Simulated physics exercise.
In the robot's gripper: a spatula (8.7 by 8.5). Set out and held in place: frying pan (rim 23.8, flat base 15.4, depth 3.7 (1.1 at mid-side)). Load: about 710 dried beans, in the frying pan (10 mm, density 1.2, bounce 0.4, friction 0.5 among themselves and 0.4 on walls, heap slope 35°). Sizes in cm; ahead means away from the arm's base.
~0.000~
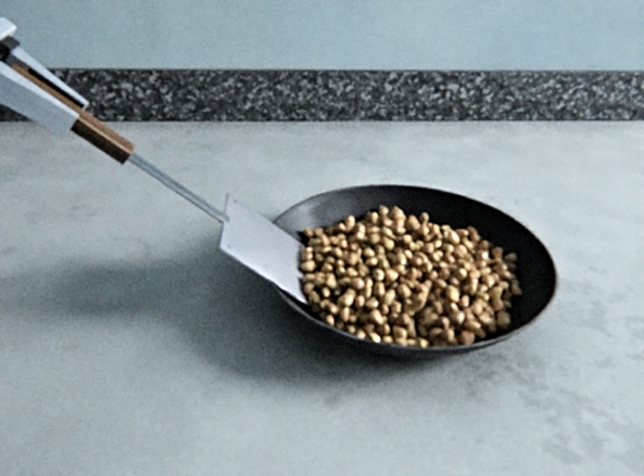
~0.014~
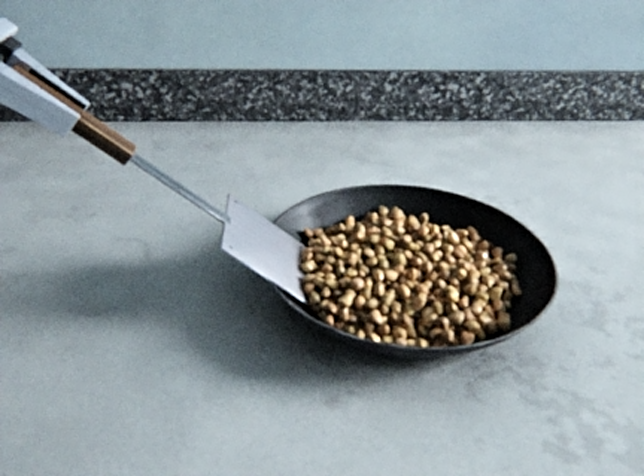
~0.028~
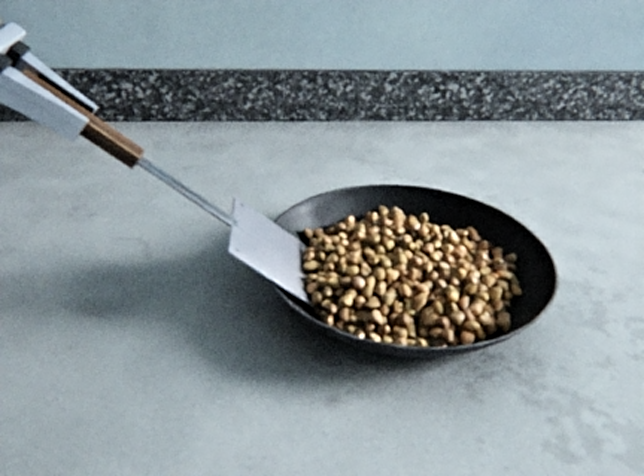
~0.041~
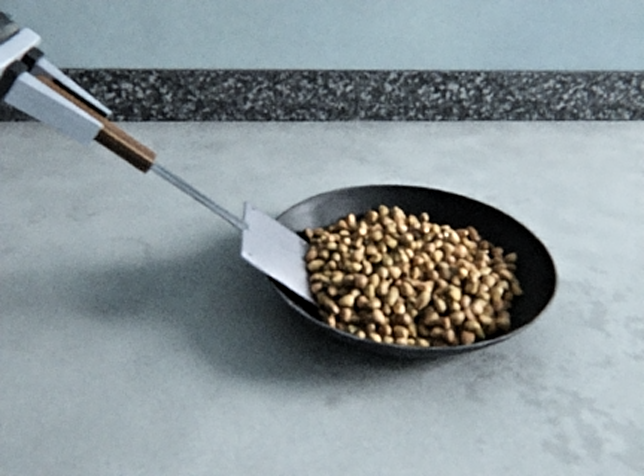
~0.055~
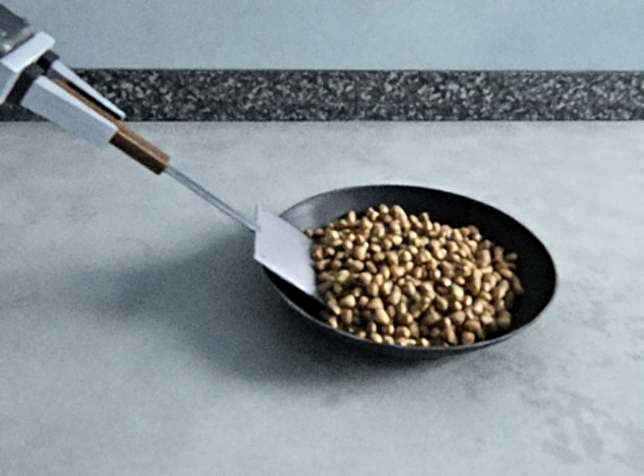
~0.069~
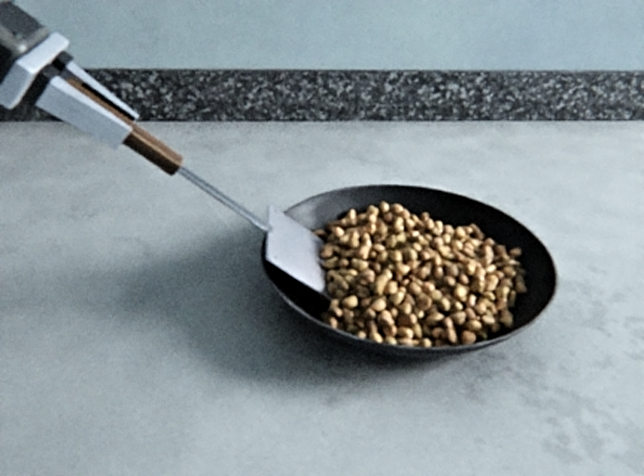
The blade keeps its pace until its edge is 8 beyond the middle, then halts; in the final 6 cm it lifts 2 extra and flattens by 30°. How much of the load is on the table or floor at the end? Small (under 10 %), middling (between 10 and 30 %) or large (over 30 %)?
Share on the table or floor: Middling (between 10 and 30 %).
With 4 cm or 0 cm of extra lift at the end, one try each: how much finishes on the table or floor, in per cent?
Some 20 and 15 per cent.
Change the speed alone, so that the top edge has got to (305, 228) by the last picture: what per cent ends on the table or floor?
About 35 per cent.
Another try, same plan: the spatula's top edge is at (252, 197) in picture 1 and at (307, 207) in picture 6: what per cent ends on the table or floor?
About 30 per cent.
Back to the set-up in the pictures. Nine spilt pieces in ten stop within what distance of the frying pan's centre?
About 20 cm.
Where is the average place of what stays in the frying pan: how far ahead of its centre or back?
Roughly 4.0 cm ahead.
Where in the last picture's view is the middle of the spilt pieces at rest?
Around (586, 277).
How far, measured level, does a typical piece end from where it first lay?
Roughly 5 cm.
After 0.13 s, sloping 40°, highest piece 4 above the table; 706 in the frying pan.
After 0.20 s, sloping 28°, highest piece 6 above the table; 704 in the frying pan, 2 on the blade or in flight.
After 0.43 s, sloping 10°, highest piece 6 above the table; 581 in the frying pan, 121 on the table or floor, 4 on the blade or in flight.
After 1.48 s, sloping 10°, highest piece 6 above the table; 580 in the frying pan, 126 on the table or floor.
At rest, 580 in the frying pan, 126 on the table or floor. That is 18 % on the table or floor.
